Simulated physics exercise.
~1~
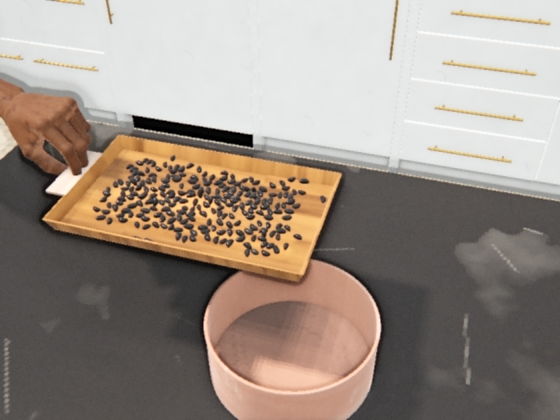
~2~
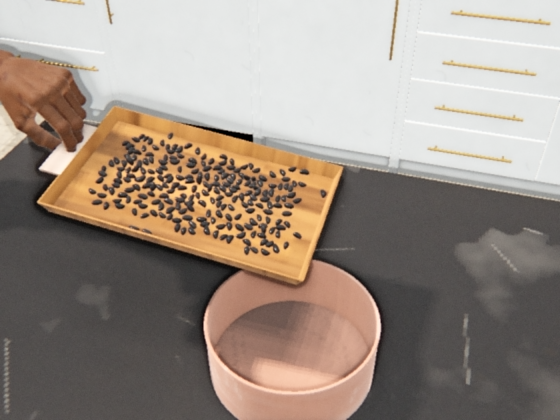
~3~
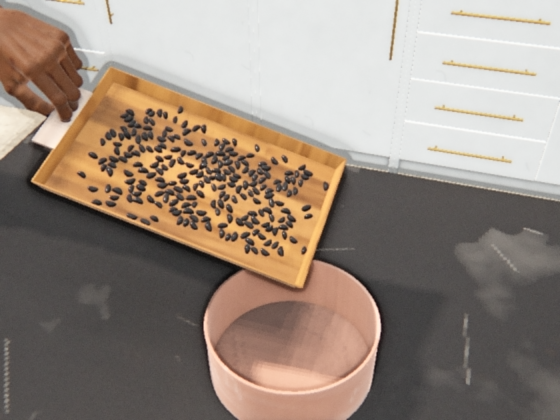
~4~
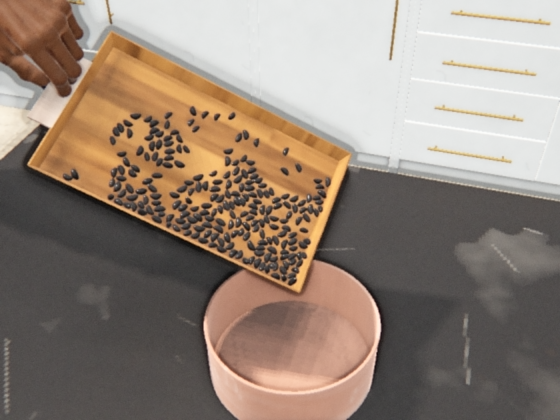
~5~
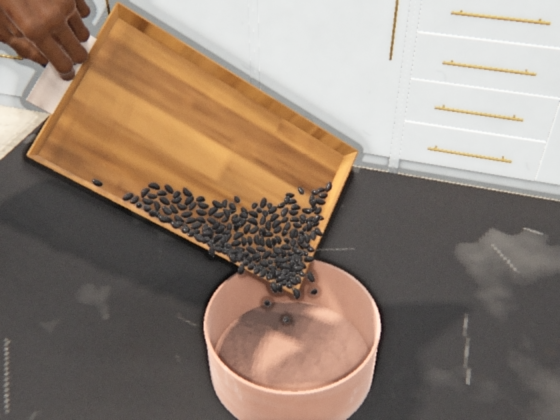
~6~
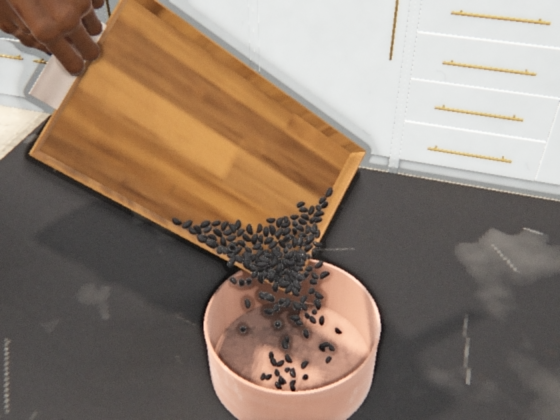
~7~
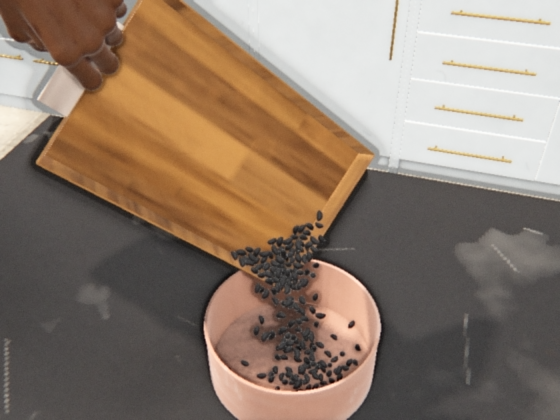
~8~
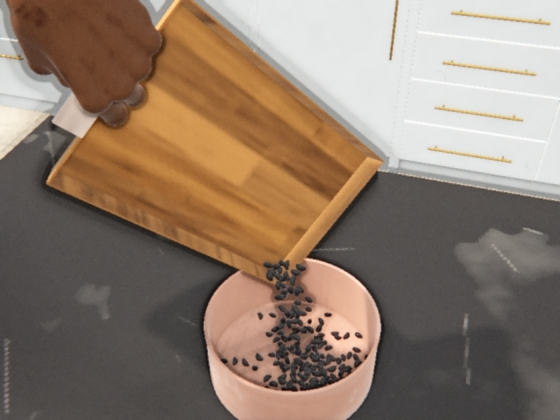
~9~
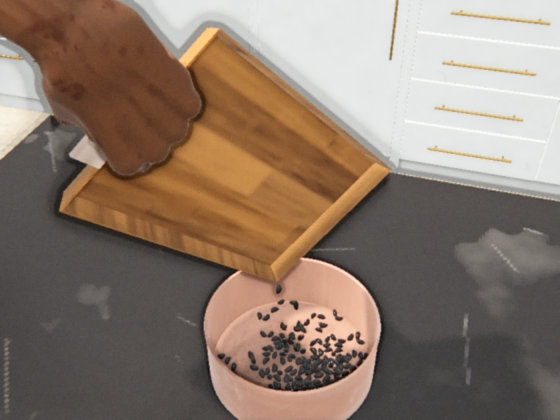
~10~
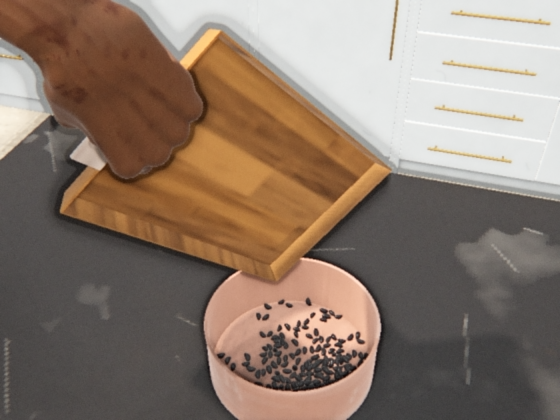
In this clip, a hand tilts a wooden tray of black beans above a pink pot on a dark countertop, and the beans slide to the lower corner and pour down. The tray ends empty, still held tilted, with the beans lying in the pot.
